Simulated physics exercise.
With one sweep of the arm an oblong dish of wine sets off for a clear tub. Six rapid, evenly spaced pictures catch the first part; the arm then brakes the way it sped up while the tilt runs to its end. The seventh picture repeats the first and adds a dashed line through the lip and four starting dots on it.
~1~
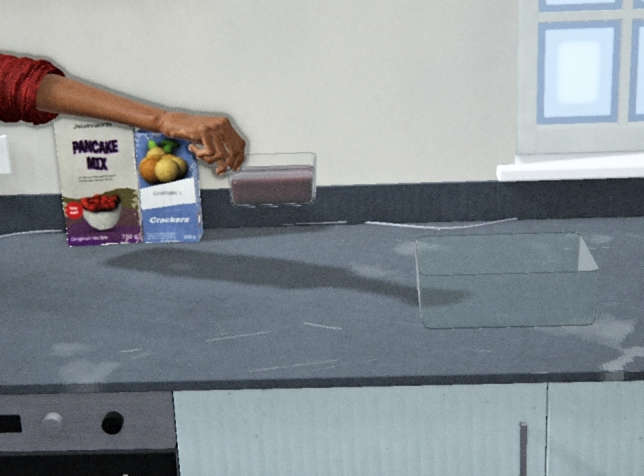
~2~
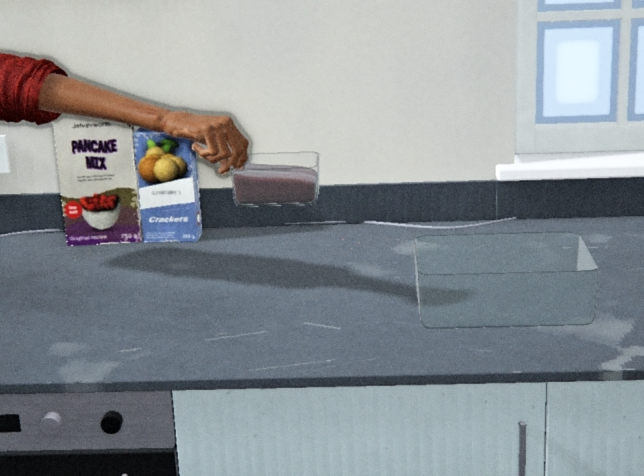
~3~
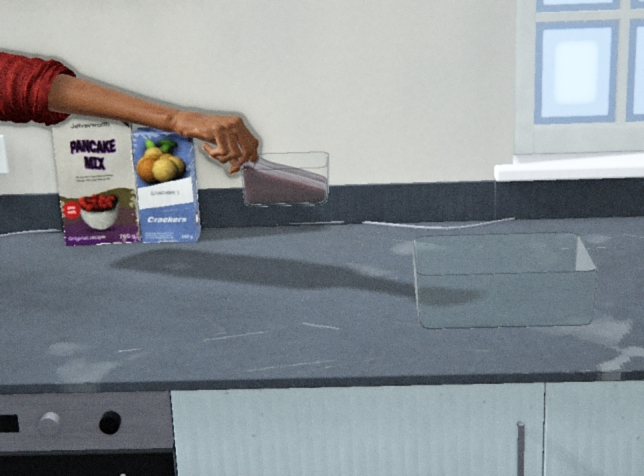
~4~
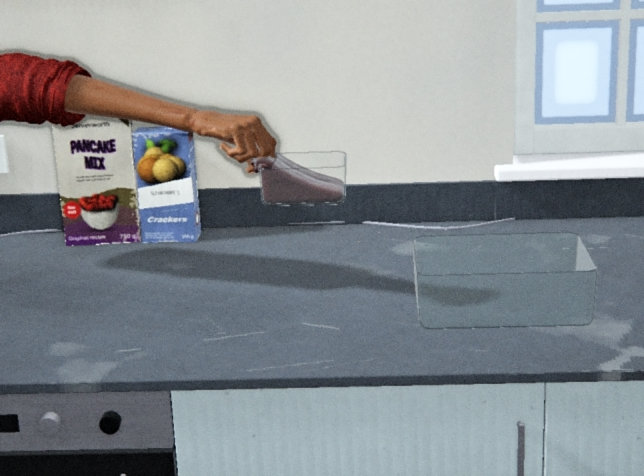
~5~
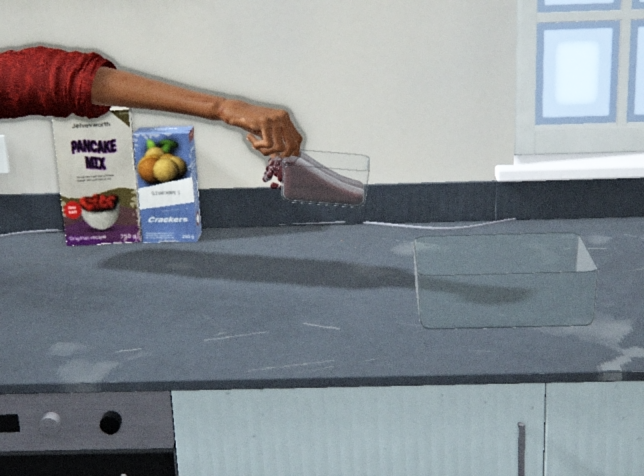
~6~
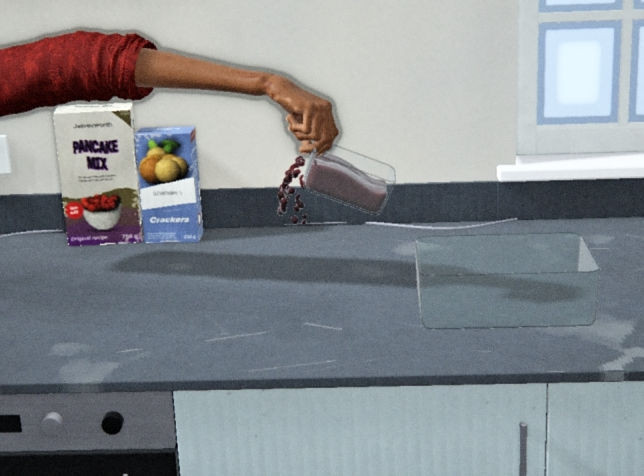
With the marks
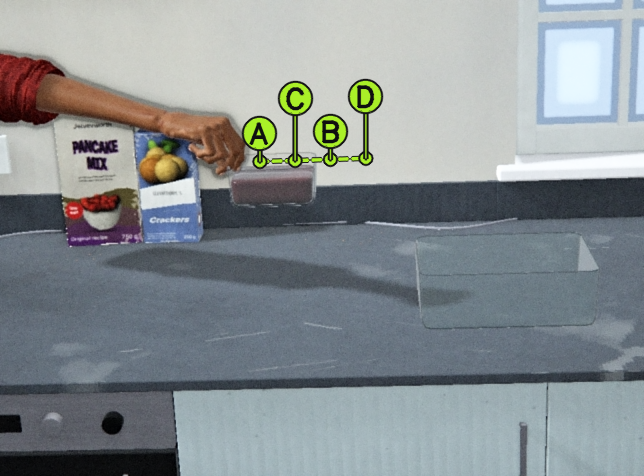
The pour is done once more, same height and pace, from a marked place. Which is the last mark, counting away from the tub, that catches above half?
It is A.
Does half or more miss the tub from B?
No, that is safe.
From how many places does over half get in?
All four.
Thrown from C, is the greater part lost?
No, not at all.
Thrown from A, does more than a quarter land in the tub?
Yes.
On the marked copy, A at (259, 161); B at (330, 159); C at (295, 160); D at (365, 158).
If A is chosen, about 66 % lands in the tub, 26 % falls short and 8 % goes beside or beyond.
If B is chosen, about 85 % lands in the tub, 9 % falls short and 6 % goes beside or beyond.
If C is chosen, about 72 % lands in the tub, 19 % falls short and 9 % goes beside or beyond.
If D is chosen, about 88 % lands in the tub, 8 % falls short and 4 % goes beside or beyond.
